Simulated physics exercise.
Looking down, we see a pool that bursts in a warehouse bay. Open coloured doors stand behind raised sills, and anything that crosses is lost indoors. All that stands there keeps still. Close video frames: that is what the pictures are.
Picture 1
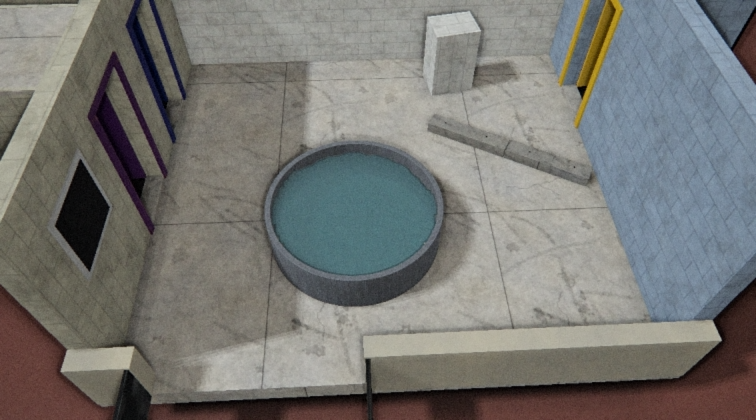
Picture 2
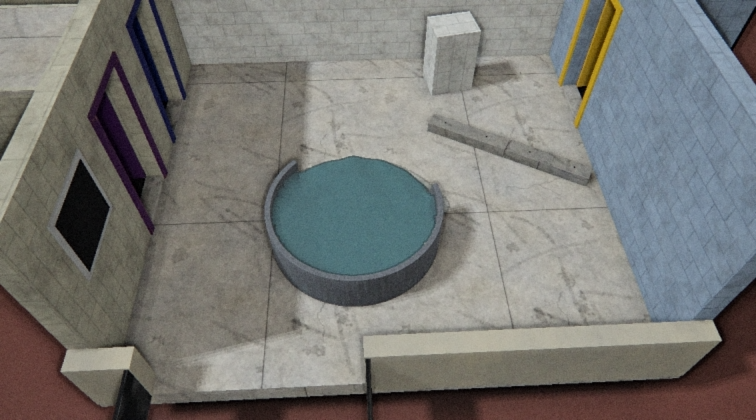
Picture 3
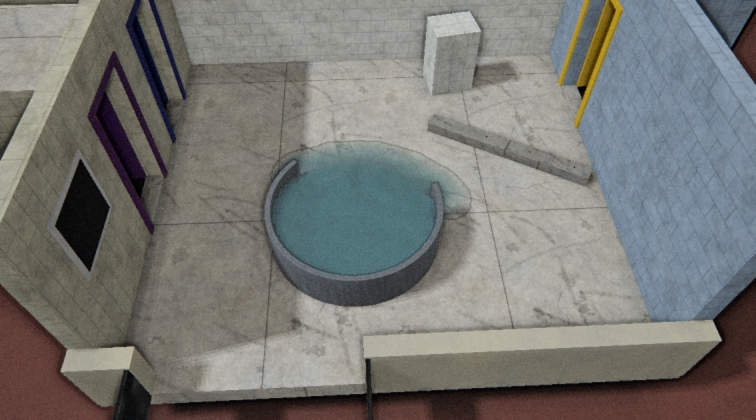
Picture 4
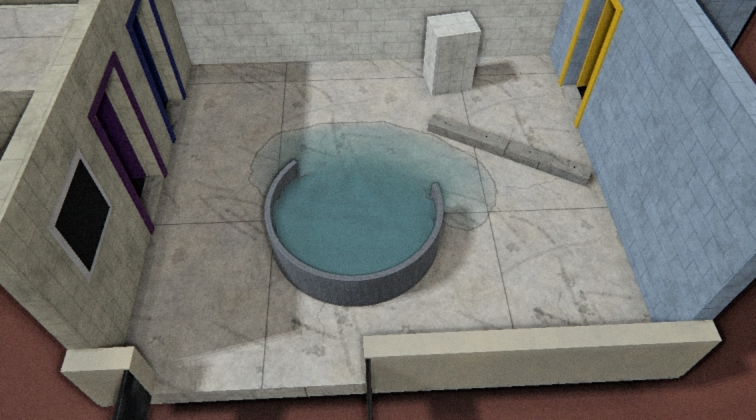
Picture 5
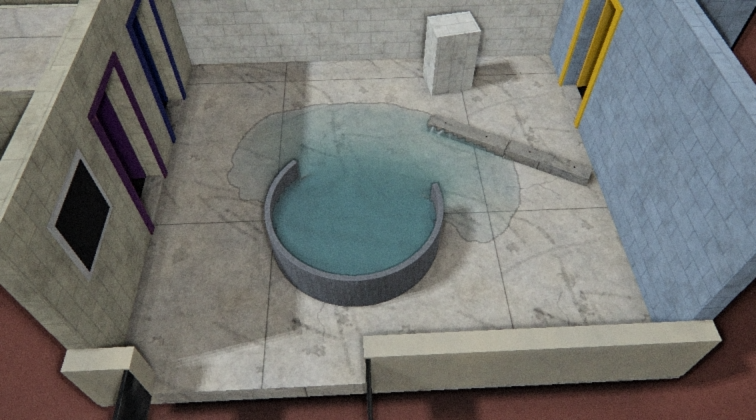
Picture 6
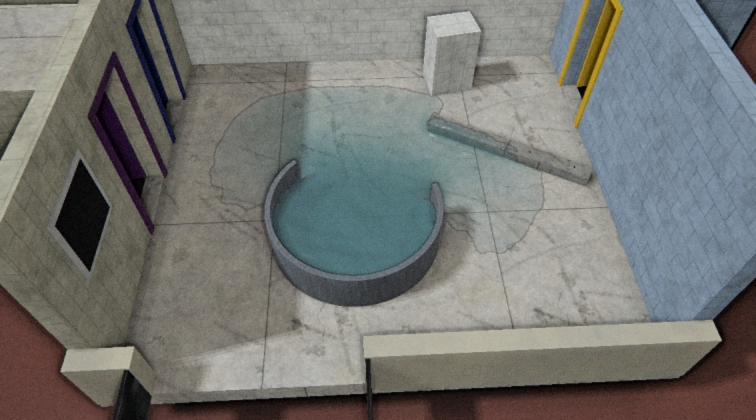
At first, still water fills a round grey pool on the pale floor of a walled bay with purple, blue and yellow doorframes. Then the pool's far side opens, and water pours through the gap, spreading in a widening, thin sheet toward the back and both sides, reaching the low grey barrier.
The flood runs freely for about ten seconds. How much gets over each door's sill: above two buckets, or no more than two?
The yellow door will be over the limit; the purple door will be within bounds; the blue door will be over the limit.
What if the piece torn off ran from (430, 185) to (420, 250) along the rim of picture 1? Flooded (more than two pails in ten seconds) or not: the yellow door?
From what I can tell, yellow sits short of it.
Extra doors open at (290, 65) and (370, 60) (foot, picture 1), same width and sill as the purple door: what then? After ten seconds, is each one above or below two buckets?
The first door runs past the limit, while the second runs past the limit.
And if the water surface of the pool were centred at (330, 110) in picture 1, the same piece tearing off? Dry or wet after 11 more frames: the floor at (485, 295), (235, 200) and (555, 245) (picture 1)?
First spot stays unwetted, second spot stays unwetted, third spot stays unwetted.
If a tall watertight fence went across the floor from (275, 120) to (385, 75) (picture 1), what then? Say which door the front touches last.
Looking at it, it's the purple-painted one here.
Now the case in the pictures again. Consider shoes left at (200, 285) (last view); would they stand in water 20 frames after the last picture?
By then I'd expect it to be not yet wet.
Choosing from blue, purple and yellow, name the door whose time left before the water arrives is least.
I'd say the blue one.
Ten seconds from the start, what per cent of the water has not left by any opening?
I'd estimate close to 80 per cent.
A moment on, water covers 40 % of the floor; the yellow door not reached, the purple door not reached, the blue door wet at the sill, nothing in.
Next, water covers 50 % of the floor; the yellow door not reached, the purple door wet at the sill, nothing in, the blue door under two buckets in.
Then, water covers 60 % of the floor; the yellow door under two buckets in, the purple door wet at the sill, nothing in, the blue door under two buckets in.
Later, water covers 95 % of the floor; the yellow door over two buckets in, the purple door wet at the sill, nothing in, the blue door far over two buckets in.
In the end, water covers 95 % of the floor; the yellow door over two buckets in, the purple door wet at the sill, nothing in, the blue door far over two buckets in.
